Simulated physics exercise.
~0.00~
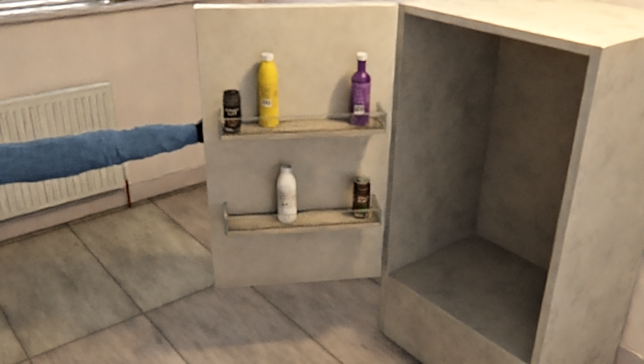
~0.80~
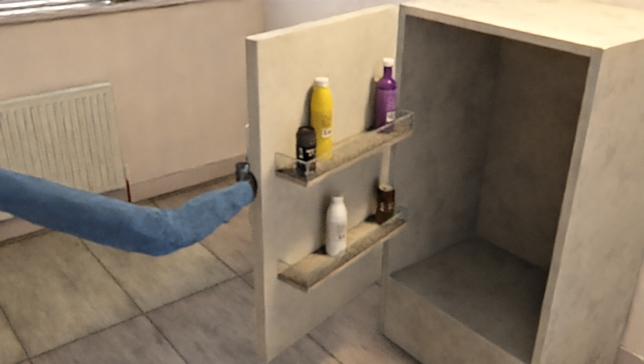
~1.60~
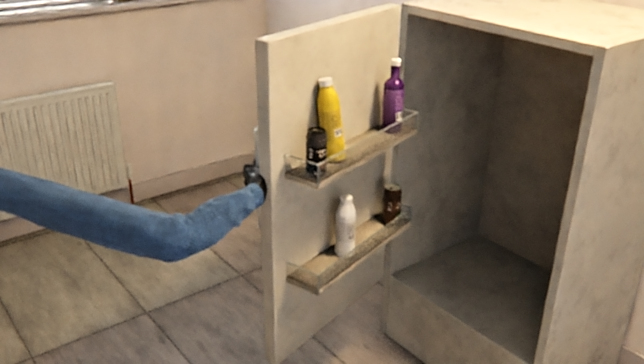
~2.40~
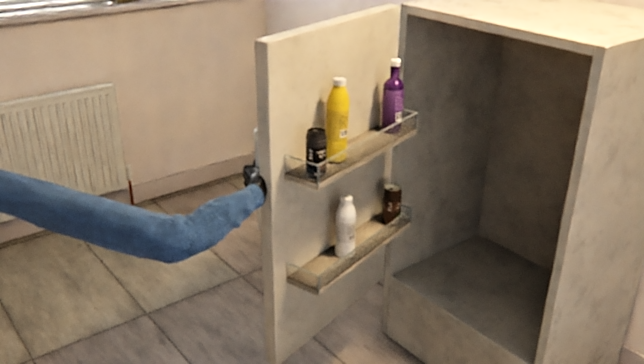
A blue arm swings a shelved door partway closed, and all five containers stay on its racks.
